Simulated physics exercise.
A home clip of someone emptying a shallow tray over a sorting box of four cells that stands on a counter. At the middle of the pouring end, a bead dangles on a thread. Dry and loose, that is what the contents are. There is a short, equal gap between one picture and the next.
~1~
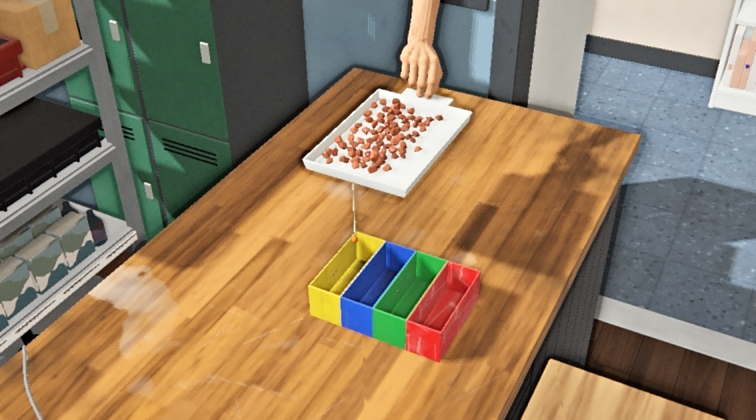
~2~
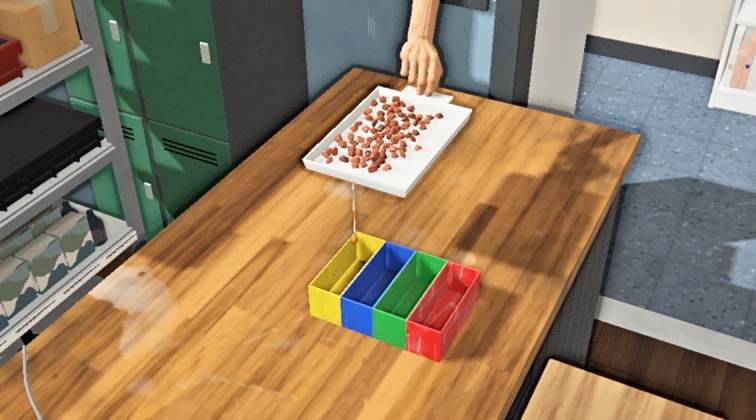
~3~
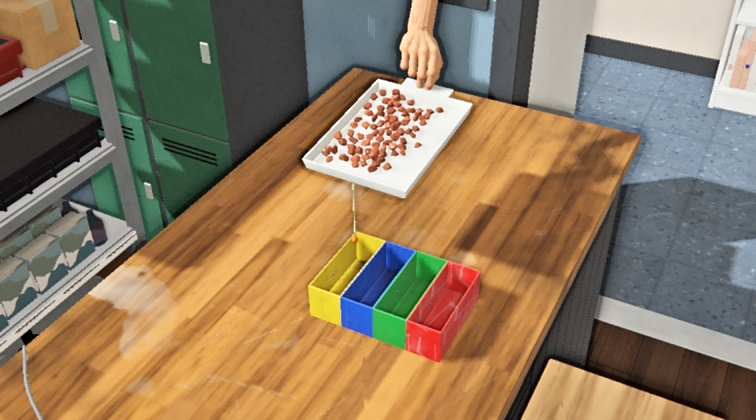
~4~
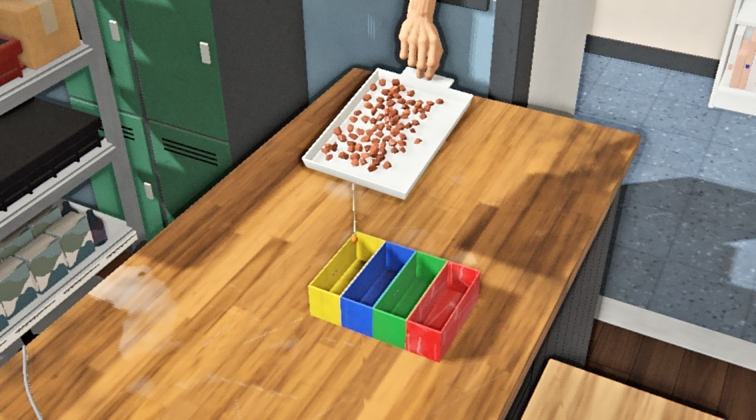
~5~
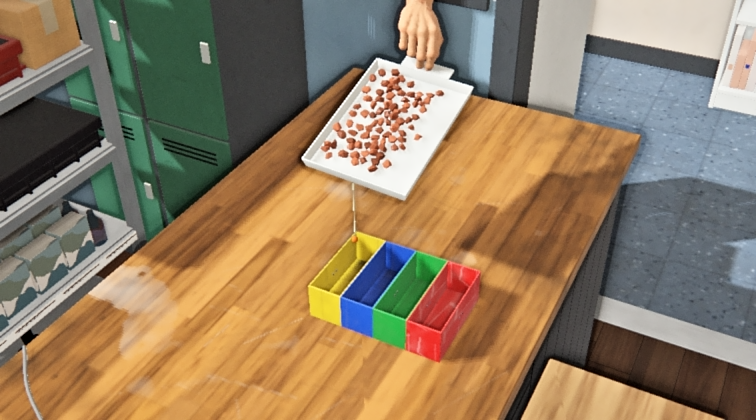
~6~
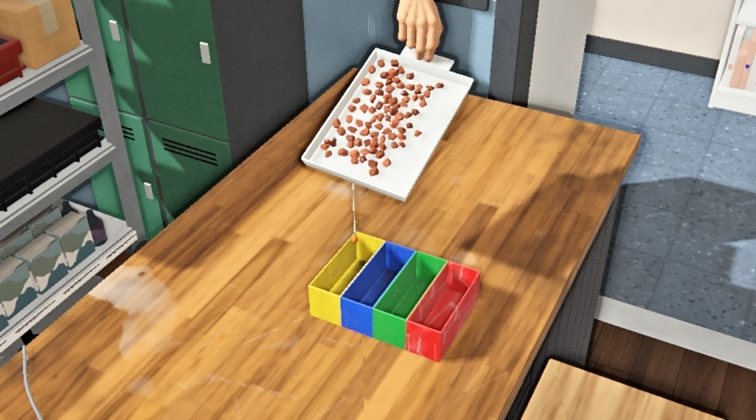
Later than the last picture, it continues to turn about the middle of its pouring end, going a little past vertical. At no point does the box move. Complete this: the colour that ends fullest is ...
The fullest is blue.
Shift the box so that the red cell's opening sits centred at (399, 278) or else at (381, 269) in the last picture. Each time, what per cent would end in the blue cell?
In order: 20 percent and 0 percent.
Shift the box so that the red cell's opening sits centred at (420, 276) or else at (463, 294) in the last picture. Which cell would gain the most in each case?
The green one first, blue second.
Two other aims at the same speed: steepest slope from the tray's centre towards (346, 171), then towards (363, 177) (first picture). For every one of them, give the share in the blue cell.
In turn 0 and 30 in a hundred.
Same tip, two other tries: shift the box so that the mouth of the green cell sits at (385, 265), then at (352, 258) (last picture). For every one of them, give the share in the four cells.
Result, in turn: 100 %, 70 %.
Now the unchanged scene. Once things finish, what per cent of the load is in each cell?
I'd put the yellow cell near 30, the blue cell near 40, the green cell near 20, and the red cell near 0.
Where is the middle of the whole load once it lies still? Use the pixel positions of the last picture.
The centre comes to rest close to (372, 302).
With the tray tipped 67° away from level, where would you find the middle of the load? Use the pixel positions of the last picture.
Load centre: Approx. (376, 179).
Just after the last frame, tray tipped steeply; almost all on the tray; about a tenth falling or outside the box.
A moment on, tray tipped past a quarter turn; roughly a quarter on the tray; roughly a quarter in the blue cell; roughly a quarter in the green cell; about a tenth in the yellow cell; roughly a quarter falling or outside the box.
Further on, tray tipped past a quarter turn; roughly a third in the blue cell; roughly a quarter in the yellow cell; roughly a quarter in the green cell; just a few in the red cell; about a tenth falling or outside the box.
When it is over, tray tipped past a quarter turn; roughly a third in the blue cell; roughly a quarter in the yellow cell; roughly a quarter in the green cell; just a few in the red cell; about a tenth outside the box.
